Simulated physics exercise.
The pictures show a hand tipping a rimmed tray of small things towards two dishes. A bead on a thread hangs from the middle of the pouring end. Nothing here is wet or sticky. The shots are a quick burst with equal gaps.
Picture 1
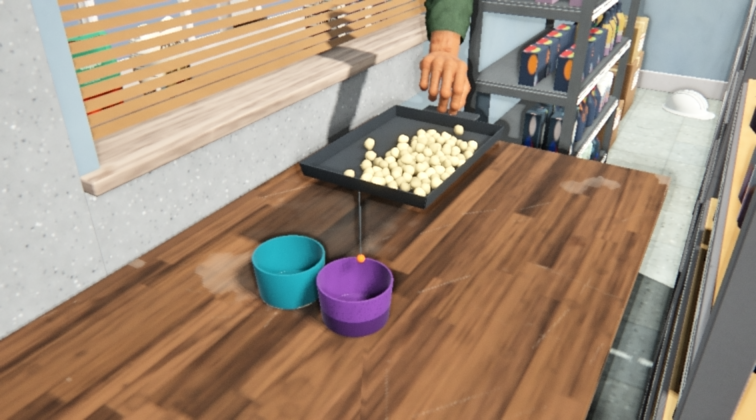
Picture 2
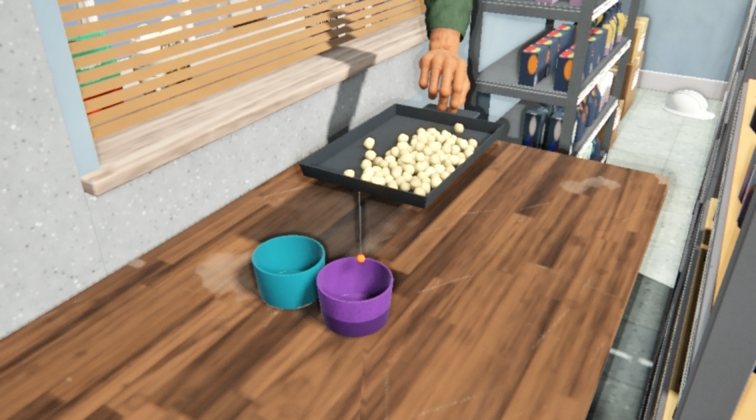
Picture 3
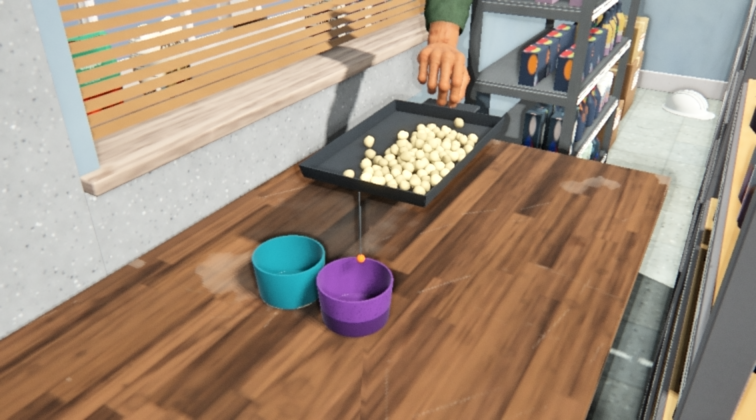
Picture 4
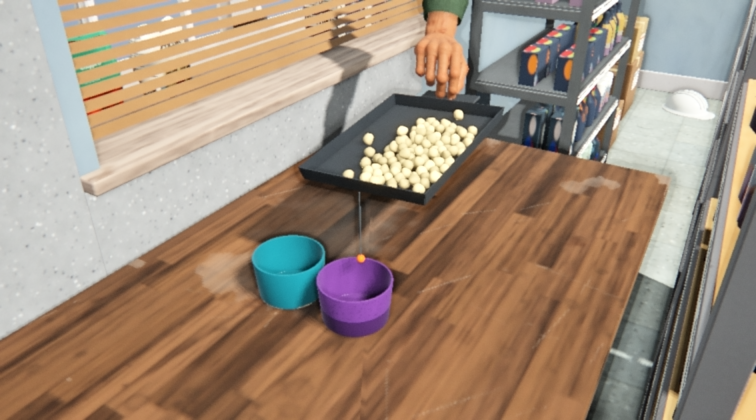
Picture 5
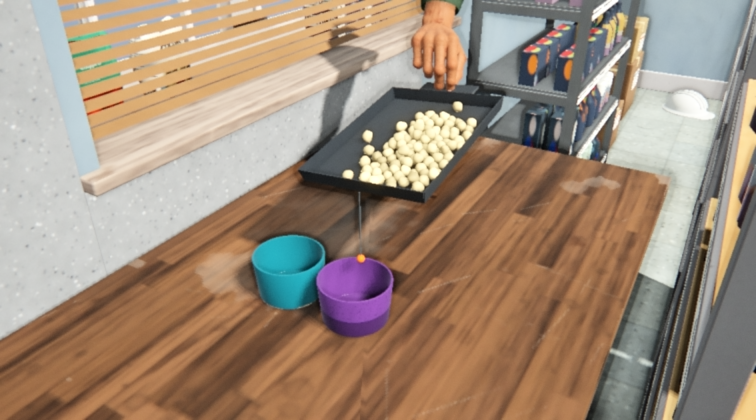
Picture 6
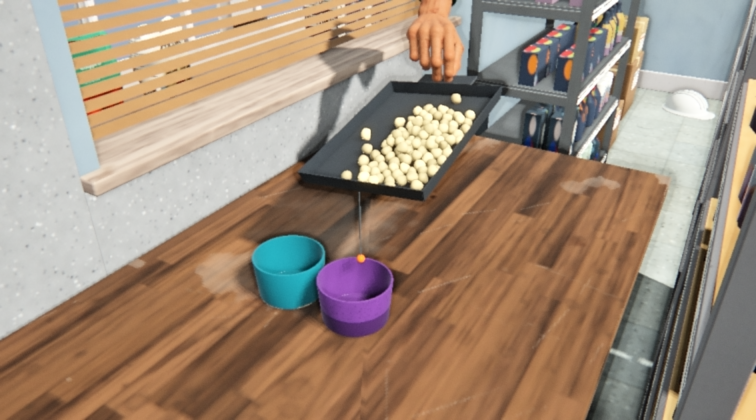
The view looks down at an angle onto a wooden counter beside a slatted window, with stocked shelves behind. A hand at the top is by a black rimmed tray of round, cream-coloured nuts, an orange bead hangs on a thread below its near end, and a teal dish sits left of a purple one. The tray gradually tilts slightly towards its left corner, its far end rising, while the camera and dishes stay still.
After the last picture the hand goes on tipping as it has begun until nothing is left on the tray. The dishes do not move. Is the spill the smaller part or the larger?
They take more than half between them.
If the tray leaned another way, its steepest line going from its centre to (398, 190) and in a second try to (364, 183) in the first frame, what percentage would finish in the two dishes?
About 20 and 40 per cent.
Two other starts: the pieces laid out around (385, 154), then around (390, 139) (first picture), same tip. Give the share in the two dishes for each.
In turn 80 and 80 in a hundred.
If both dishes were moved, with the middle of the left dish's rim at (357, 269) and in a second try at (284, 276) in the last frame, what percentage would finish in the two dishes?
In turn 10 and 50 in a hundred.
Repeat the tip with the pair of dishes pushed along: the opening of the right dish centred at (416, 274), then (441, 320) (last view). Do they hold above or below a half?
In turn: Not half; less than half.
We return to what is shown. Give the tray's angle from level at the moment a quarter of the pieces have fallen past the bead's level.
Roughly 110°.
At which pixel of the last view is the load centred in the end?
Around (301, 293).
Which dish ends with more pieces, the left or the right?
Fuller: Left.
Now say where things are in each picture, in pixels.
In the first frame, corners of the pouring end at (303, 162) and (425, 195), level; middle of the load at (426, 162), macadamia nuts; left dish at (267, 288); right dish at (334, 315); bead on its thread at (361, 259).
In the second frame, corners of the pouring end at (303, 163) and (425, 195), level; middle of the load at (426, 161).
In the third frame, corners of the pouring end at (302, 164) and (424, 194), tipped barely, lowest at the left corner; middle of the load at (426, 158).
In the fourth frame, corners of the pouring end at (302, 166) and (423, 192), tipped a little, lowest at the left corner; middle of the load at (426, 154).
In the fifth frame, corners of the pouring end at (302, 168) and (422, 190), tipped a little, lowest at the left corner; middle of the load at (425, 150).
In the sixth frame, corners of the pouring end at (301, 171) and (421, 189), tipped a little, lowest at the left corner; middle of the load at (424, 145); left dish at (267, 288); right dish at (334, 315).
Soon, tray tipped steeply; nearly all on the tray; a stray few in the left dish; a stray few outside both; a stray few in the air.
A while on, tray tipped right over; nearly all on the tray; a stray few in the left dish; a stray few outside both.
Towards the end, tray tipped past a quarter turn; about a quarter in the right dish; about half in the left dish; about a third outside both.
Finally, tray tipped past a quarter turn; about a quarter in the right dish; about half in the left dish; about a third outside both.
